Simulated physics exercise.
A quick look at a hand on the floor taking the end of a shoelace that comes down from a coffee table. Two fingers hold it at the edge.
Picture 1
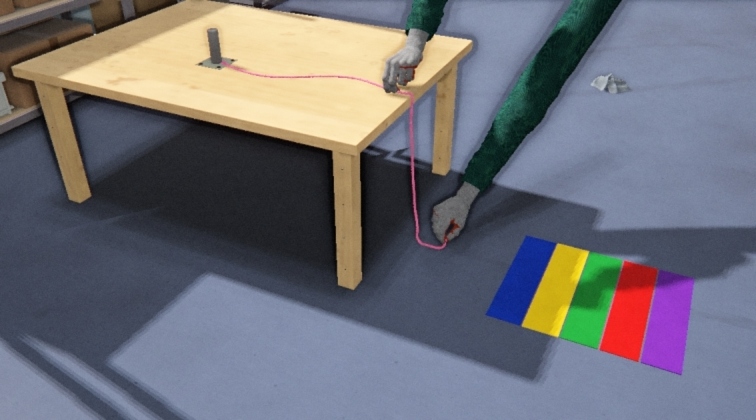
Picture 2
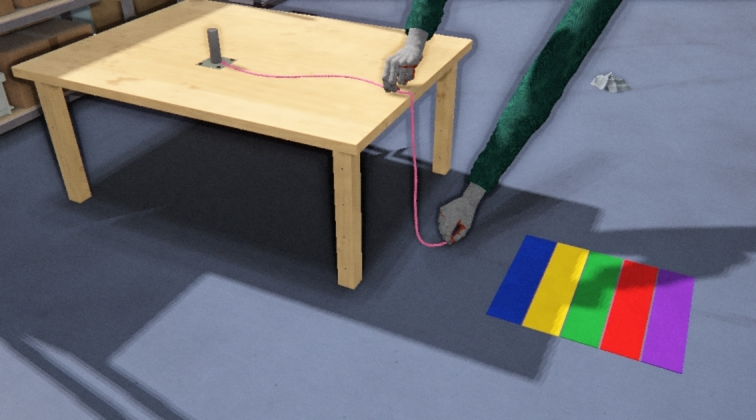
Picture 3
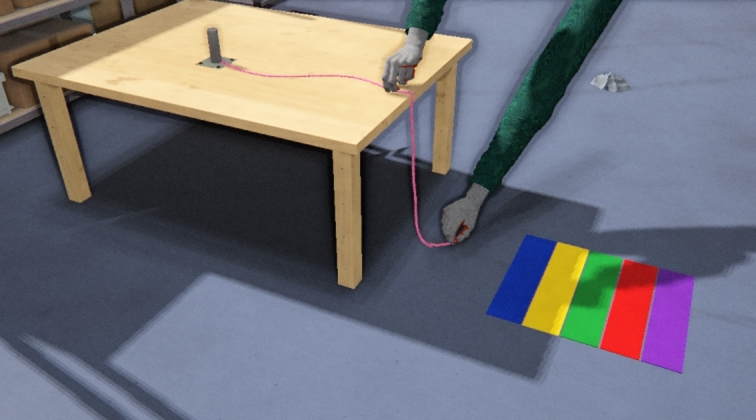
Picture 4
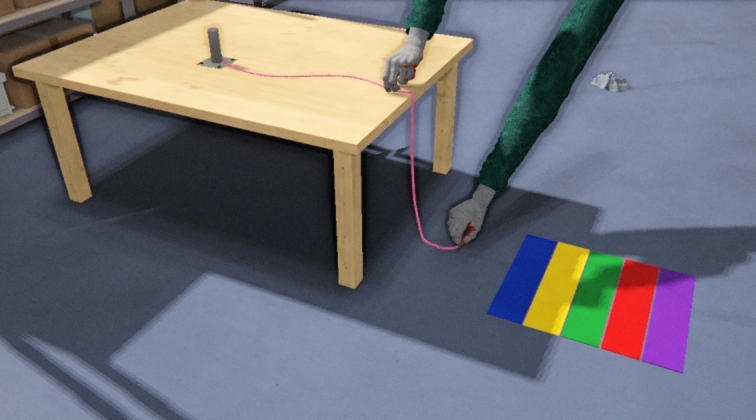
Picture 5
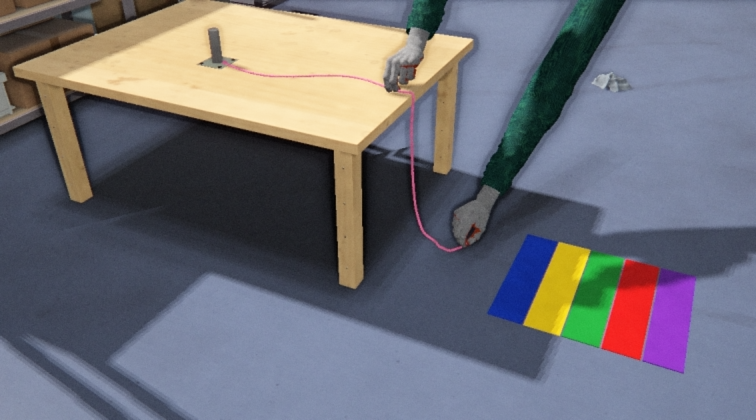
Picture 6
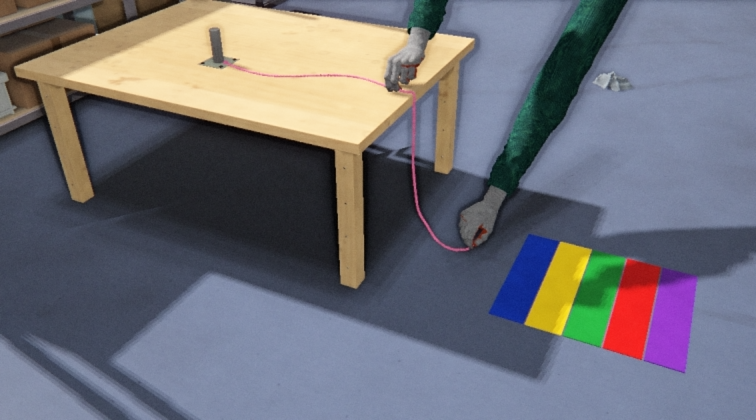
To begin with, a gray hand in a green sleeve pinches the end of a pink shoelace hanging from a wooden table, while another hand holds it at the edge. The lower hand then slides slightly right toward the coloured stripes, drawing the hanging lace into a more slanted curve as the upper hand stays put.
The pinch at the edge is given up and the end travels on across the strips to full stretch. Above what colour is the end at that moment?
Over yellow.
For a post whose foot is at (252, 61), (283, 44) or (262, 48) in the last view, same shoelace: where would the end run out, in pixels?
Try by try, around (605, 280), (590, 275) and (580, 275).
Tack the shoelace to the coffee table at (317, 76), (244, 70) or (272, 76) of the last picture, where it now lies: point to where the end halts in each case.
Near (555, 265), (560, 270) and (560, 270).
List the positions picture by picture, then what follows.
End (446, 240); blue (510, 303); yellow (546, 314); green (584, 325); red (623, 337); purple (664, 349), in the first frame.
End (452, 241); shoelace through (241, 70) (304, 77) (367, 81) (412, 109) (416, 171) (417, 229), in the second frame.
End (455, 241), in the third frame.
End (462, 243); shoelace through (241, 70) (304, 76) (368, 81) (412, 108) (413, 169) (420, 229), in the fourth frame.
End (466, 244), in the fifth frame.
End (473, 245); shoelace through (243, 70) (306, 76) (369, 80) (414, 108) (413, 169) (428, 228), in the sixth frame.
A little later, end near (503, 253); short of the strips.
Next, end near (541, 263); over blue.
When it is tight, end near (563, 269); over yellow. The end stops over the yellow strip.
